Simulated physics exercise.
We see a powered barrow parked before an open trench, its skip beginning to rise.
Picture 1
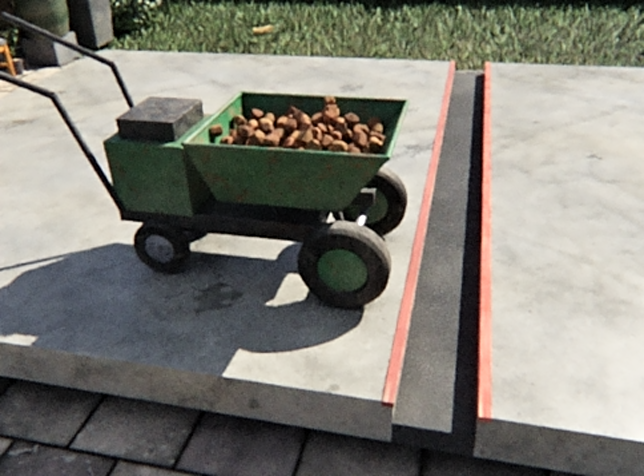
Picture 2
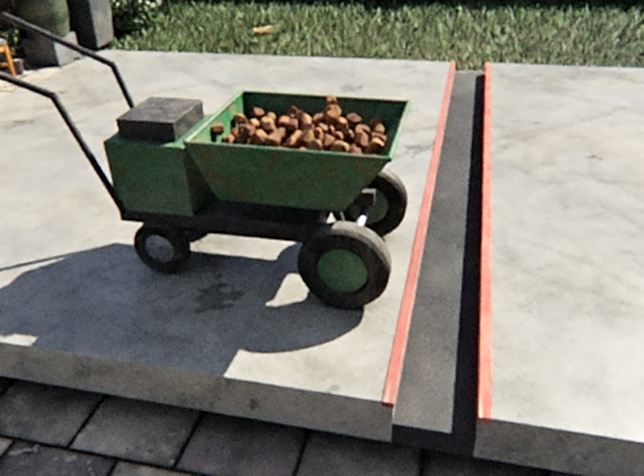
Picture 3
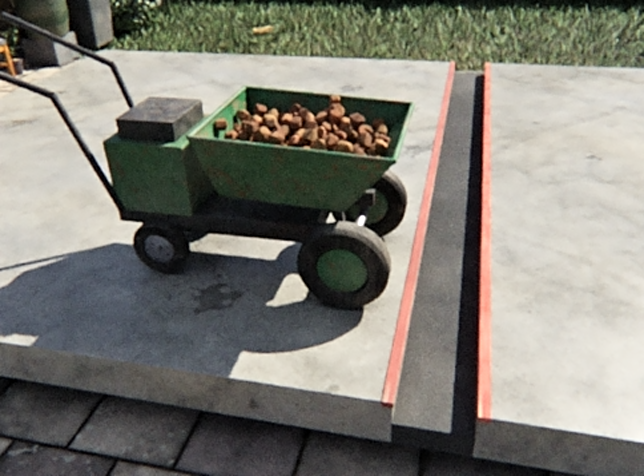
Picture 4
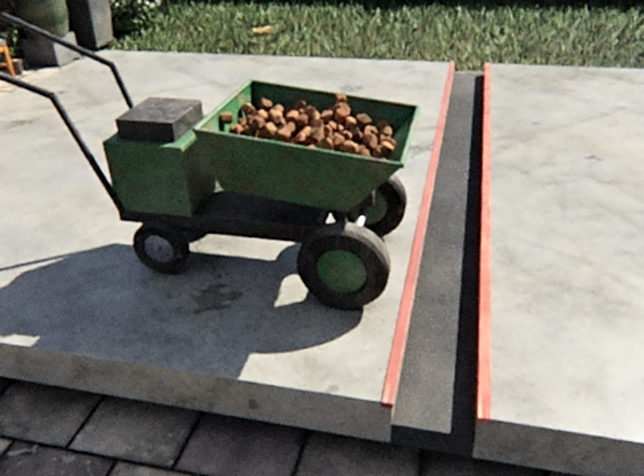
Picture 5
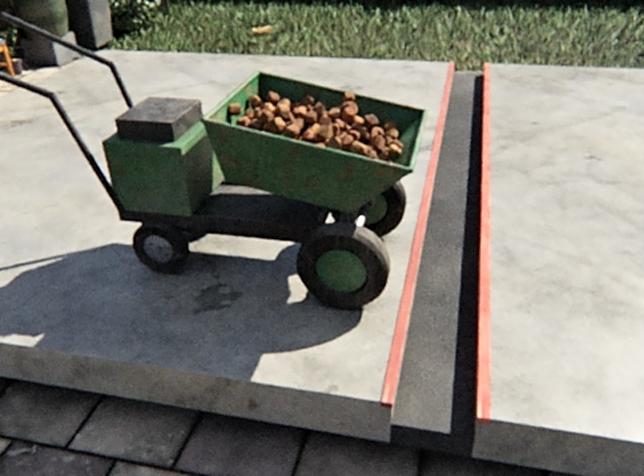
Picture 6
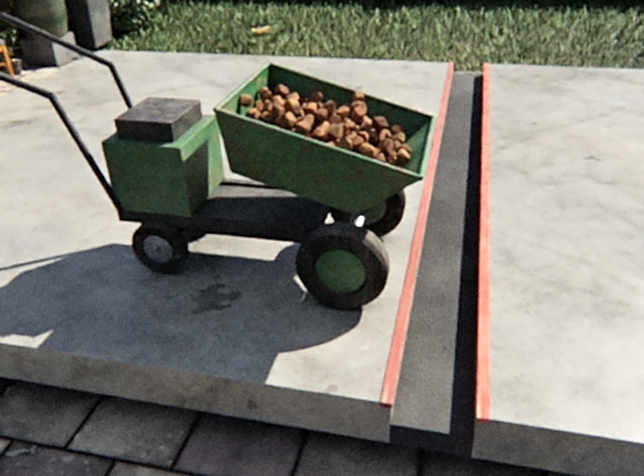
A green barrow's skip, loaded with brown clods, slowly tilts rightward beside a narrow trench.
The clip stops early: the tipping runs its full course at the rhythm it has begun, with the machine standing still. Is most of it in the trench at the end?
The trench takes under half.
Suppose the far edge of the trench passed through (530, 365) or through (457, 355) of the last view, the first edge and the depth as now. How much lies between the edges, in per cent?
The first gives 60 %, the second 0 %.
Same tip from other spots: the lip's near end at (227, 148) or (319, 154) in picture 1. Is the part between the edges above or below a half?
The first try: The smaller part. The second: Above a half.
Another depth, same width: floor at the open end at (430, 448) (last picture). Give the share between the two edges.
About 20 per cent.
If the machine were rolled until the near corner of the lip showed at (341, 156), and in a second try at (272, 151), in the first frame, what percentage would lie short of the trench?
Near 0 % and 30 %.
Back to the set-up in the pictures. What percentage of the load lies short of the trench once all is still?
Roughly 0 in a hundred.
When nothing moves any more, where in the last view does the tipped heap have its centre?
Close to (523, 283).
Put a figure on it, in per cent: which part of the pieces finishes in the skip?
It comes to 5 per cent or so.
Soon, skip tipped steeply; all in the skip.
A while on, skip tipped steeply; most in the skip; a stray few in or heaped over the trench; a small part beyond it; a small part falling.
Towards the end, skip tipped right over; about a quarter in the skip; a small part in or heaped over the trench; most beyond it.
Finally, skip tipped right over; a small part in the skip; about a quarter in or heaped over the trench; most beyond it.
